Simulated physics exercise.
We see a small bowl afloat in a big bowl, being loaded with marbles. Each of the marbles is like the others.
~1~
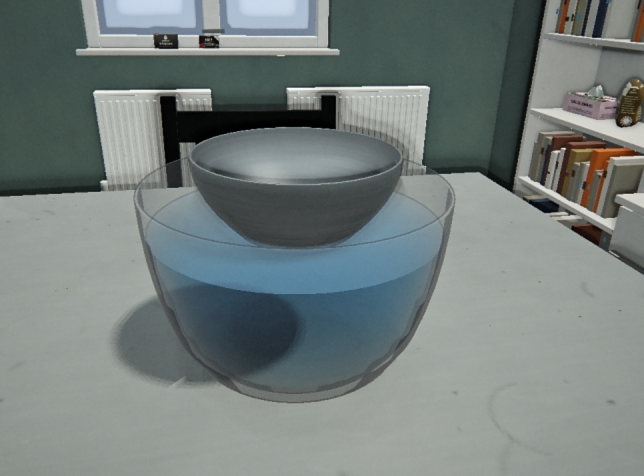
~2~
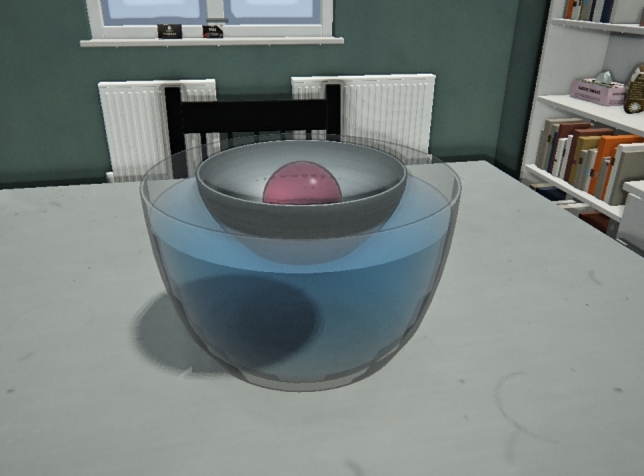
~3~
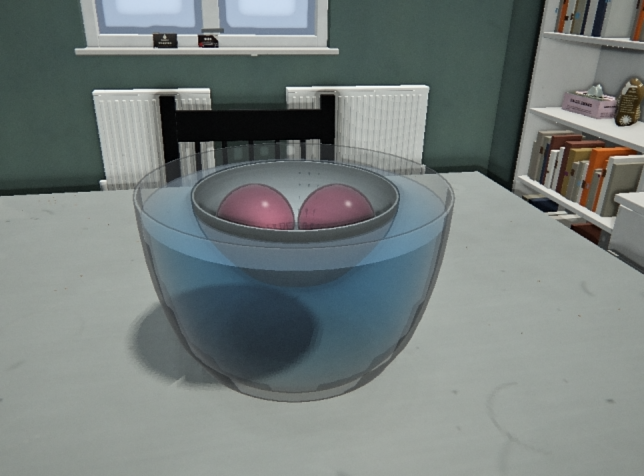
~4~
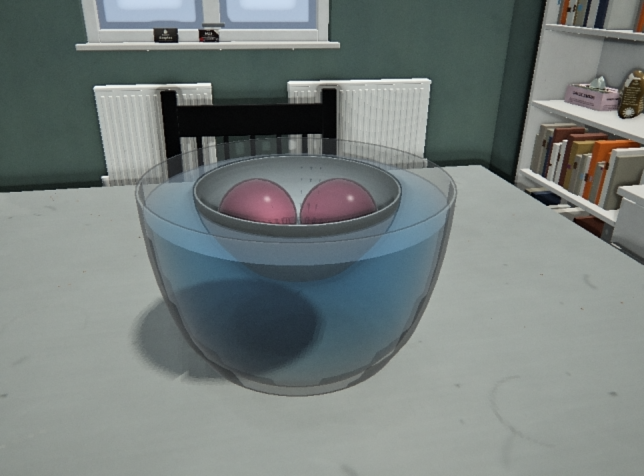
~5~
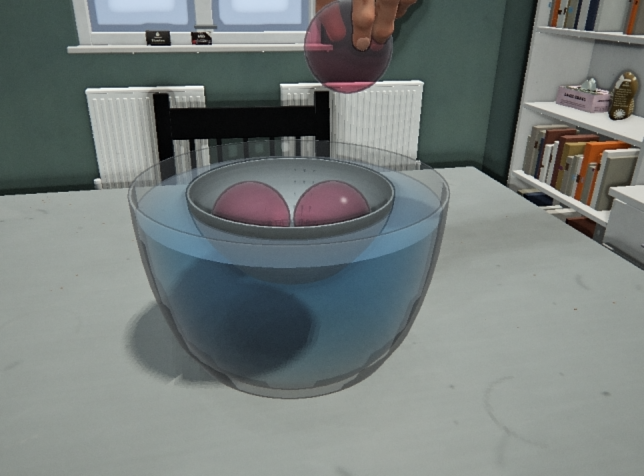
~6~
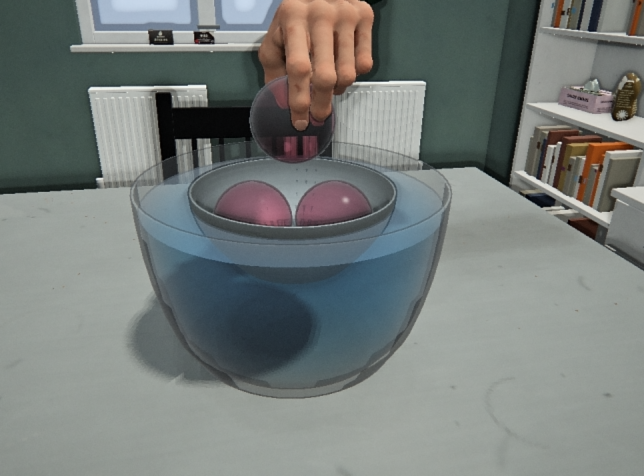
A hand holds a pink-tinted glass marble above a small grey bowl floating in a large clear bowl of blue water, on a pale table seen from slightly above, with green walls, a window, white radiators, a black chair and bookshelves behind. The small bowl starts empty, then carries one marble, then two, sitting lower each time. The hand brings another marble in from above, moving left and down over the bowl, while the view shifts slightly.
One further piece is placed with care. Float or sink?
I bet it won't survive this one.
Soon after, the glass marble is in and the small bowl dips.
Later, water pours in over its edge.
In the end, the small bowl lies on the bottom with its load.
